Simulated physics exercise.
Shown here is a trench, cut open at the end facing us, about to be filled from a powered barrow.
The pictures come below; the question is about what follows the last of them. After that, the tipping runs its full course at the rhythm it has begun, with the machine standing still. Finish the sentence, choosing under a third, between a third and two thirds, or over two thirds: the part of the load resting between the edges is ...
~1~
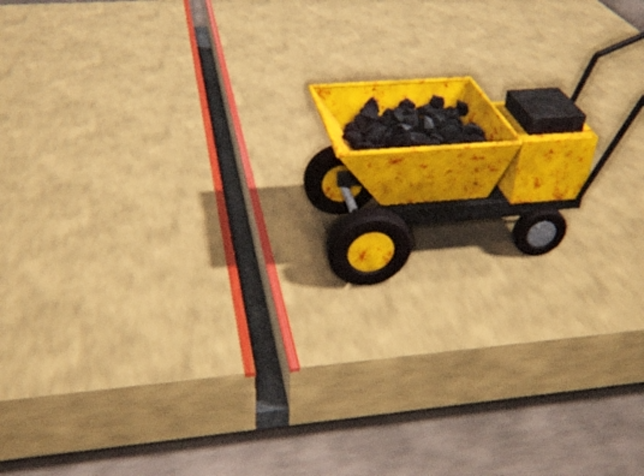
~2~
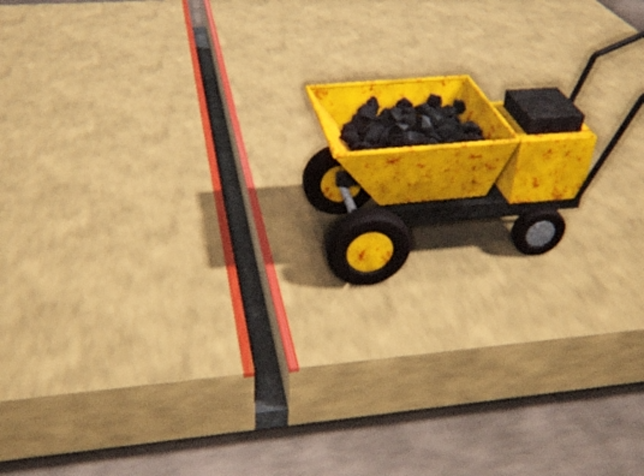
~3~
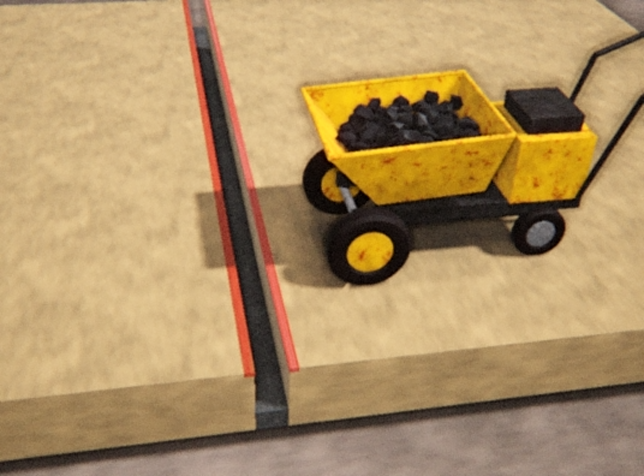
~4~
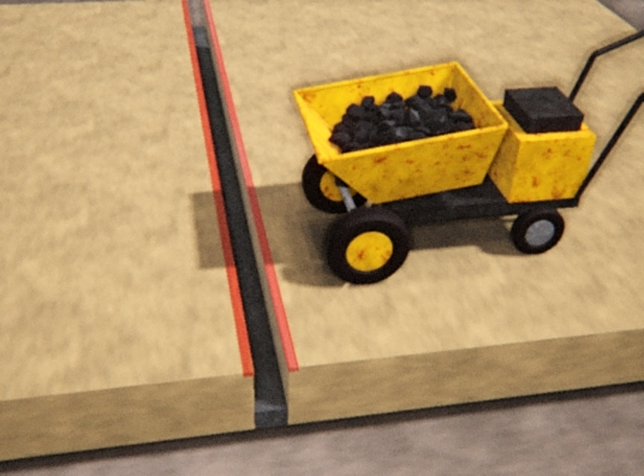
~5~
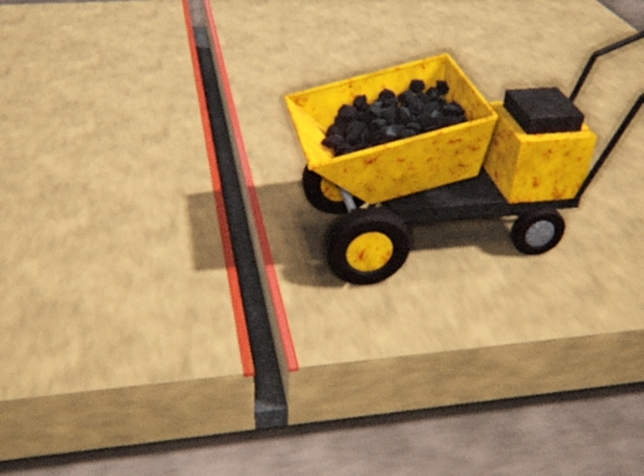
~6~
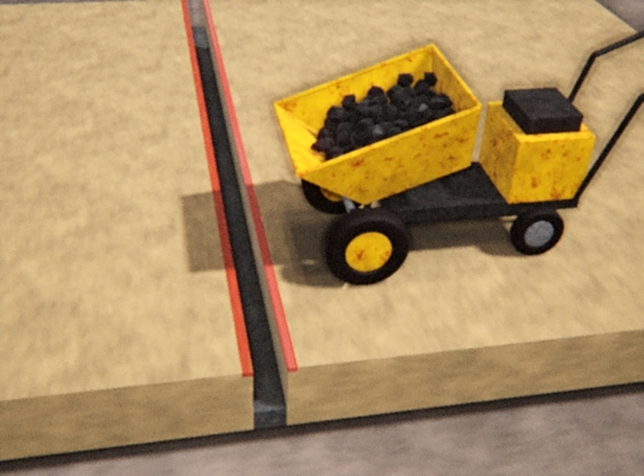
The part between the edges is under a third of the load.
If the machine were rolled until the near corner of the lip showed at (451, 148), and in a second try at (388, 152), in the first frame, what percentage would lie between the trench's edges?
First spot: About 20 percent; second spot: About 50 percent.
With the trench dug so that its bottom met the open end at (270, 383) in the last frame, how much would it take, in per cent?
10 %.
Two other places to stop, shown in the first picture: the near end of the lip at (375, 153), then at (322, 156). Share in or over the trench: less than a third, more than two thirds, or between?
Lab note - position 1: In the middle band; position 2: Below one third.
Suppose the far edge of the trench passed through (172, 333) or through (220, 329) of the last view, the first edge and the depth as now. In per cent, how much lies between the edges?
Roughly 100 per cent, and 60 per cent.
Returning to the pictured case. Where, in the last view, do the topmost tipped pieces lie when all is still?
Summit once settled: About (213, 227).
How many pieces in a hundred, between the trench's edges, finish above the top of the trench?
Estimate: Close to 15 in a hundred.
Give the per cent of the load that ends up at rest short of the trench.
My estimate is around 0 percent.
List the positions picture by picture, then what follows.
Lip of the skip (339, 155), level; top of the load (425, 127), lumps of coal; first edge of the trench (284, 322); far edge (242, 327), the trench under half as wide as the skip, and about as deep as wide, in the first frame.
Lip of the skip (336, 156), level; top of the load (423, 126), in the second frame.
Lip of the skip (331, 158), tipped barely; top of the load (427, 129), in the third frame.
Lip of the skip (321, 161), tipped a little; top of the load (420, 125), in the fourth frame.
Lip of the skip (311, 167), tipped a little; top of the load (420, 125), in the fifth frame.
Lip of the skip (299, 175), tipped clearly; top of the load (418, 109); first edge of the trench (282, 322); far edge (240, 327), in the sixth frame.
Just after the last frame, skip tipped steeply; every one in the skip.
A moment on, skip tipped right over; roughly two thirds in the skip; just a few in or heaped over the trench; roughly a third beyond it.
Further on, skip tipped right over; roughly a third in the skip; about a tenth in or heaped over the trench; roughly two thirds beyond it.
When it is over, skip tipped right over; roughly a third in the skip; about a tenth in or heaped over the trench; roughly two thirds beyond it.
